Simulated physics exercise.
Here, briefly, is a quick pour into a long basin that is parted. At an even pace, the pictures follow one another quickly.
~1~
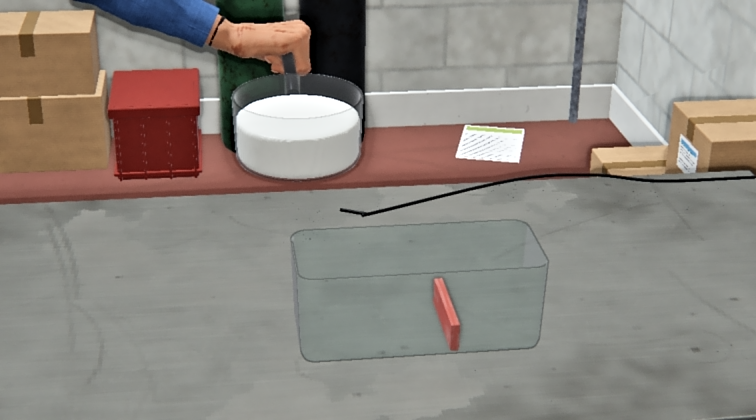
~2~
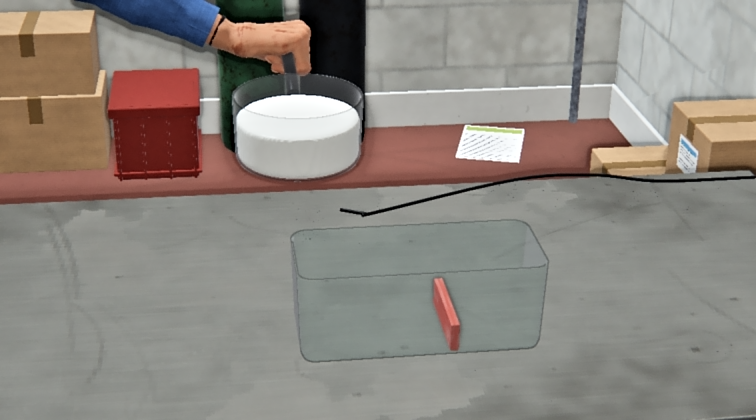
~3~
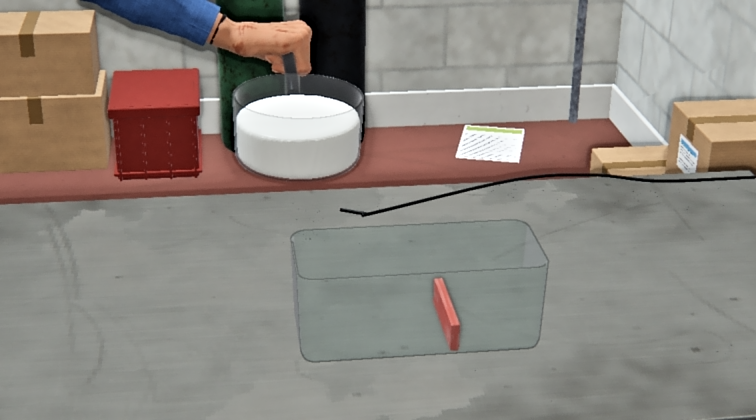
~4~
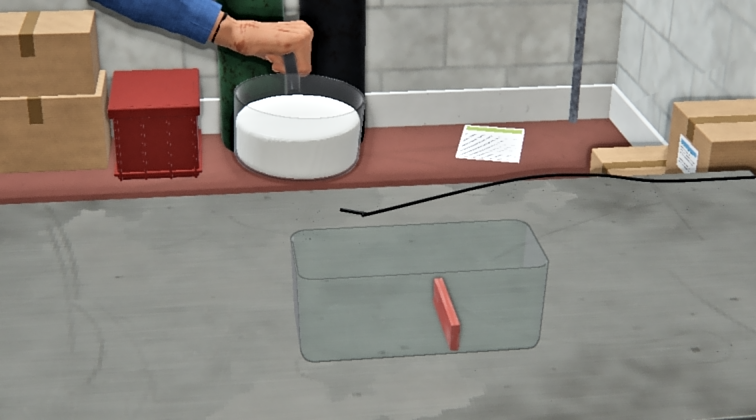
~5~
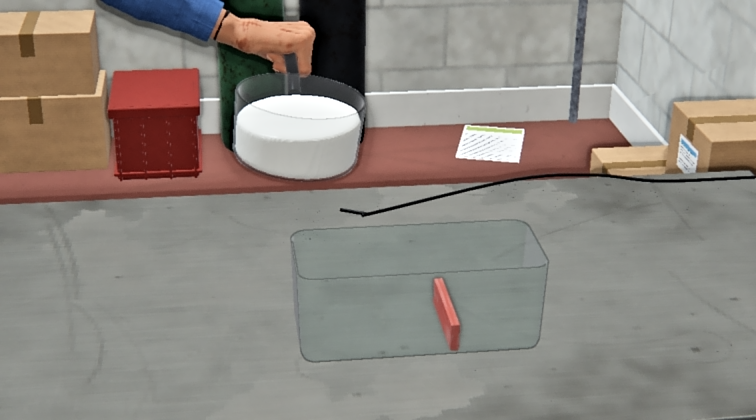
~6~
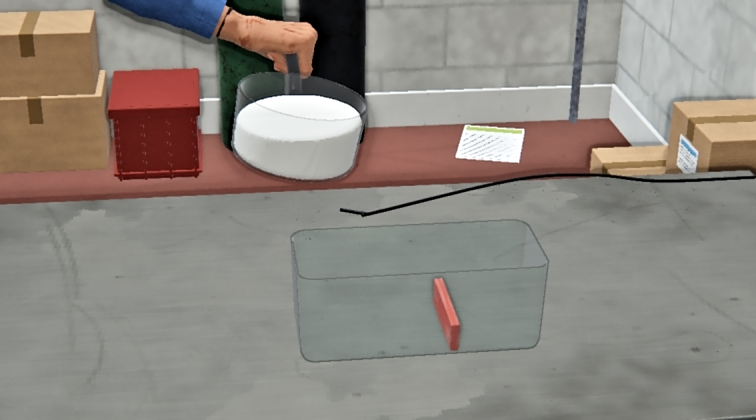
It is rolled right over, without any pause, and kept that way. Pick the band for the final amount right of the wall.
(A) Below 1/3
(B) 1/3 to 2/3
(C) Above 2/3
Option A: Below 1/3.
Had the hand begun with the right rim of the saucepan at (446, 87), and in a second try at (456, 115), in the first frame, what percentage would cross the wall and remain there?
First place gives some 60 %, second place some 60 %.
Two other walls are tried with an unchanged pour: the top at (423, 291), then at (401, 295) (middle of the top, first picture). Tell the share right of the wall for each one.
First try close to 40 percent, second try close to 65 percent.
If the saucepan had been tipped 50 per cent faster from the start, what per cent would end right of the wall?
It comes to 10 per cent or so.
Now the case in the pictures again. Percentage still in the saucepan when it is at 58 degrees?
About 75 %.
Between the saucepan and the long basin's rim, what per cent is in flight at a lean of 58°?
That comes to near 25 percent.
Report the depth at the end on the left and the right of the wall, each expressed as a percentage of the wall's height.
Levels: Left around 90 per cent, right around 20 per cent.
A moment on, the saucepan is tipped part way and 74 per cent is still to pour, 2 is left of the wall and 0 right of it.
Next, the saucepan is tipped on its side and 22 per cent is still to pour, 56 is left of the wall and 5 right of it.
Then the saucepan is tipped on its side and 4 per cent is still to pour, 84 is left of the wall and 7 right of it.
Later the saucepan is tipped on its side and 1 per cent is still to pour, 88 is left of the wall and 10 right of it.
Finally, 89 per cent lies left of the wall, 10 right of it and 1 outside.
